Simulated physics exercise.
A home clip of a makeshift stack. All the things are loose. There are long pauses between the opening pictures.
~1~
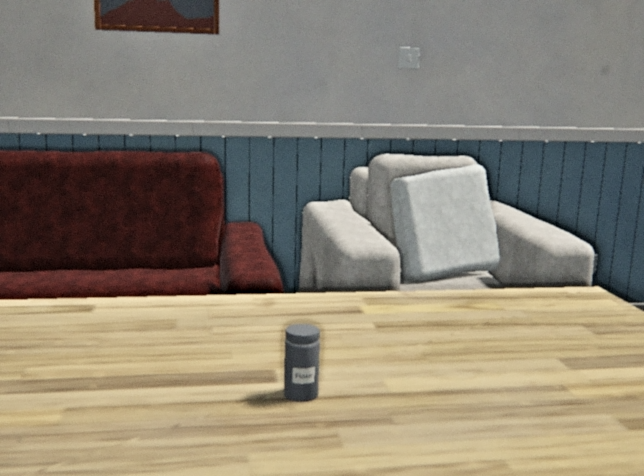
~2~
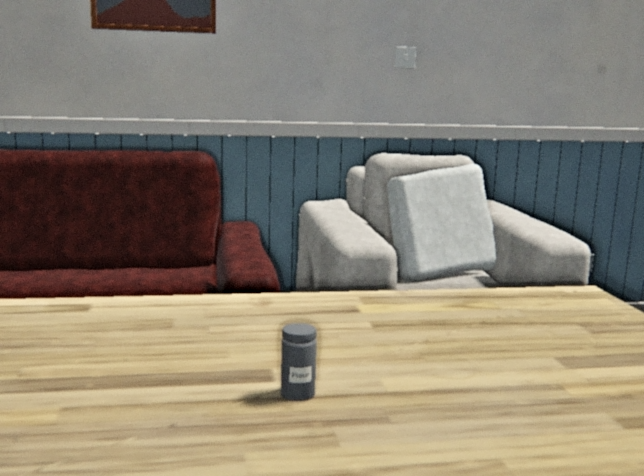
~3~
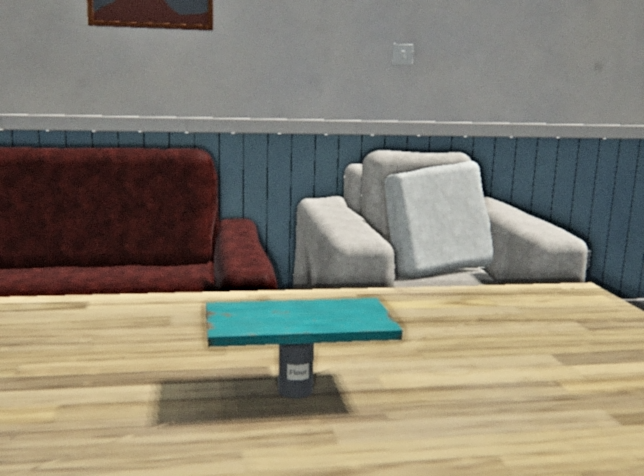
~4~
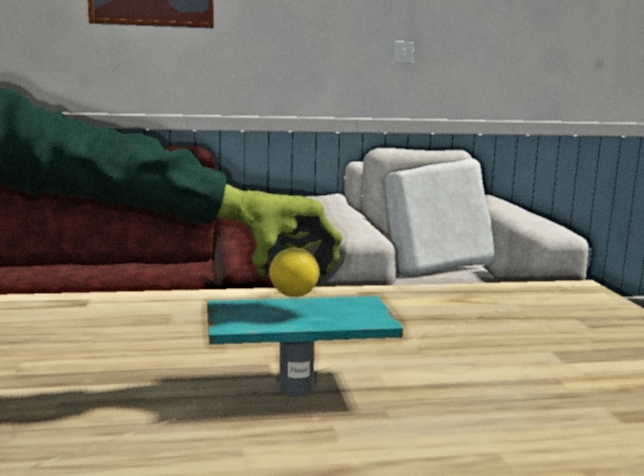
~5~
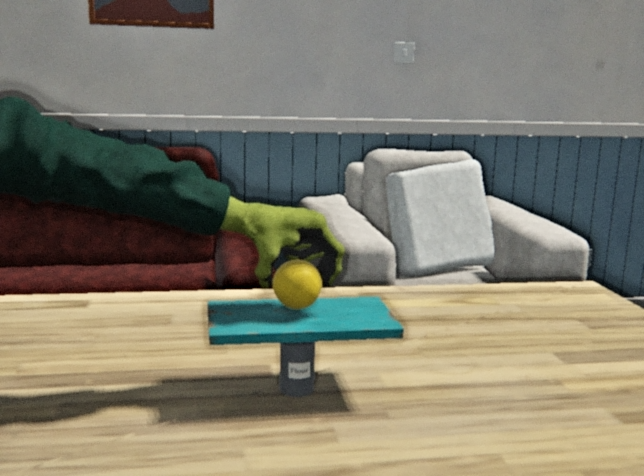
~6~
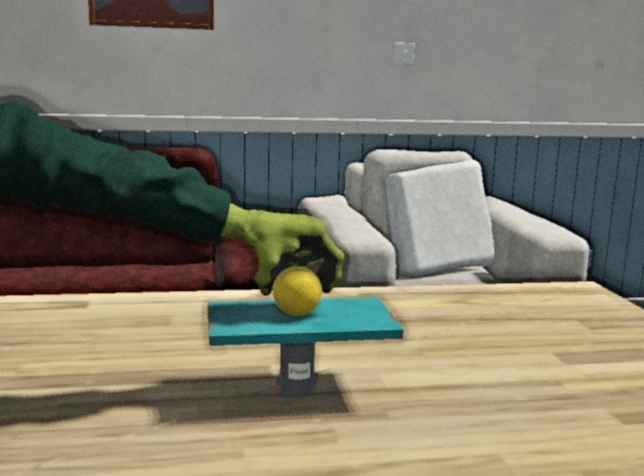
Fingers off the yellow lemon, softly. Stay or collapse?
As it turns out, it holds.
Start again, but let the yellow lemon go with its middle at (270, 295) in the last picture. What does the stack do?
Then it holds.
Then, 0.30 s later than the last frame, all is still.
Then, 0.70 s later than the last frame, yellow lemon resting near (297, 292).
When it is over, all 3 as before. End places, in pixels of the last picture, yellow lemon near (297, 292). The stack stays up.
